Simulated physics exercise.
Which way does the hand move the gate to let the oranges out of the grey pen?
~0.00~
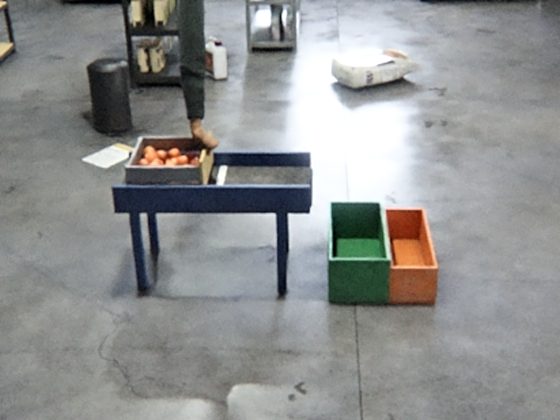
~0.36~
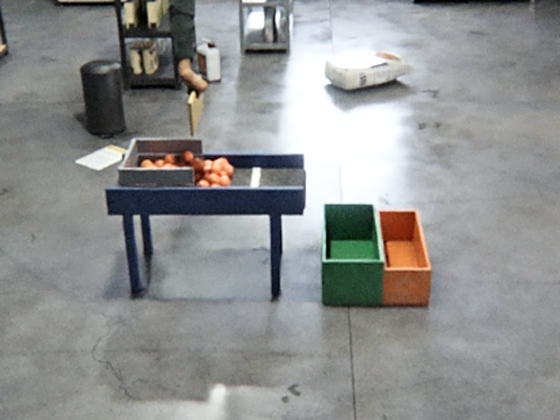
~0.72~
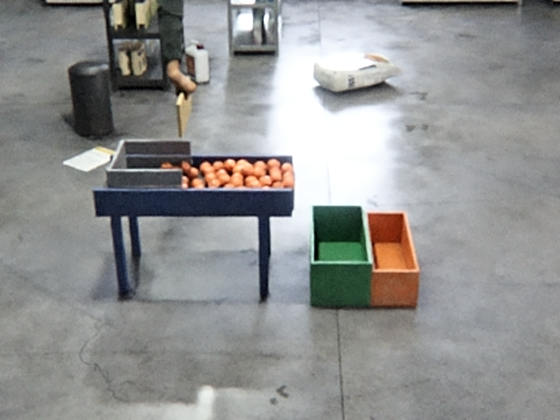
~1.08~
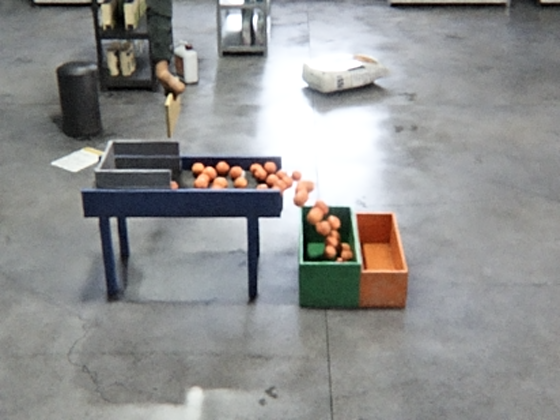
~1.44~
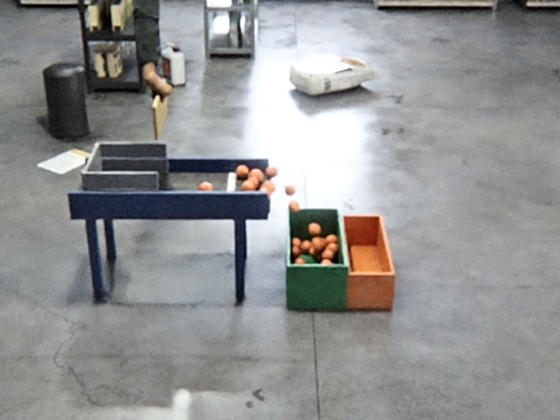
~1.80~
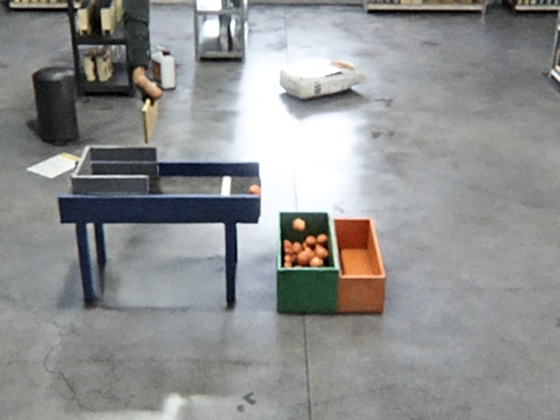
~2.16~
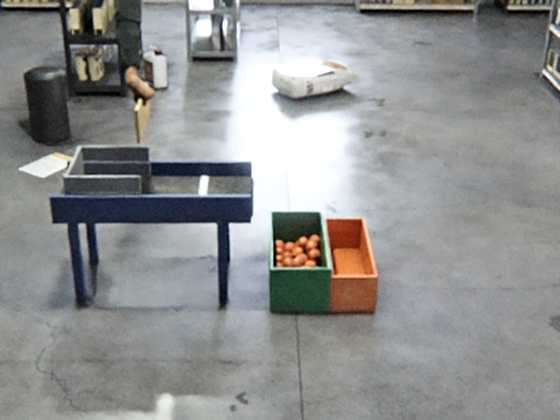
The hand moves the gate upward, lifting it clear of the belt.
Oranges sit heaped in a grey pen at the left of a blue-sided belt, held back by a small gate under someone's hand. The hand lifts the gate clear, and the oranges begin to spill out to the right. They spread along the belt until they reach its far end, then tumble off in a loose stream into the green box below. The pen and belt gradually empty as the last few drop, while the hand keeps holding the gate above. At the end the oranges lie piled in the green box, and the orange tote beside it remains empty.
